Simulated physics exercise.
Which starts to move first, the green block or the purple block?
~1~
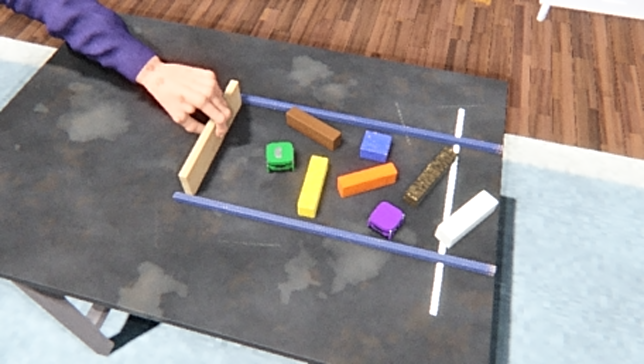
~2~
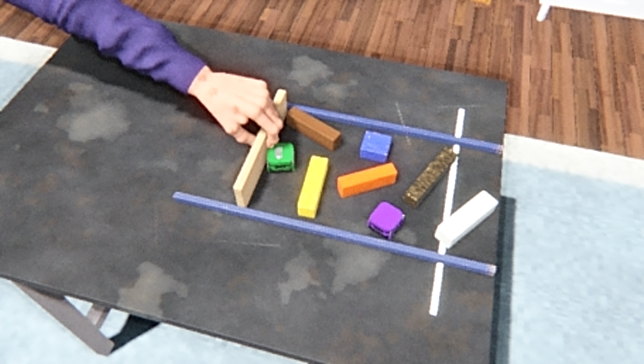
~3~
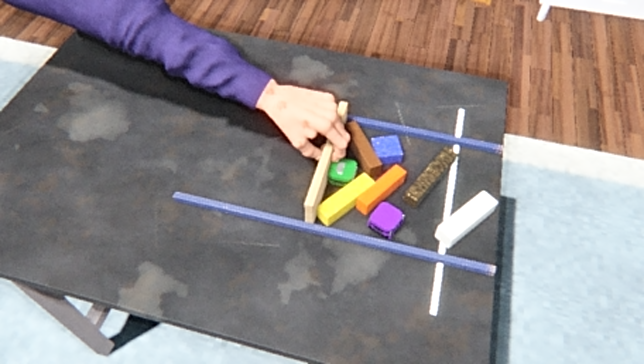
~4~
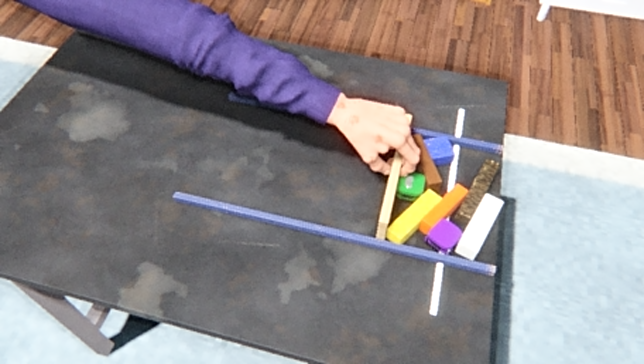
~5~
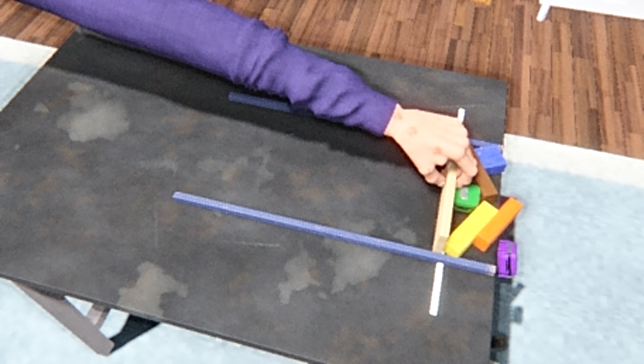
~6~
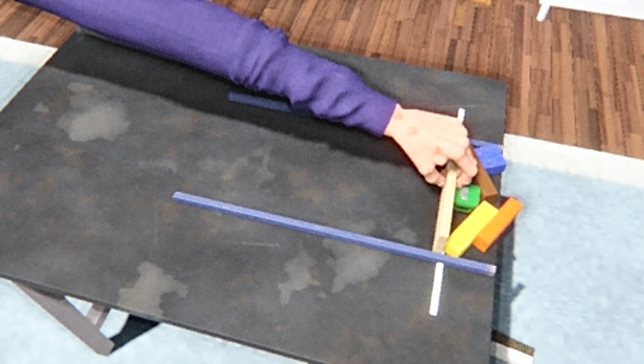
The green block starts to move first, pushed along by the board while the purple block is still at rest. The purple block only starts moving later, as the bunched pieces are pushed farther right.
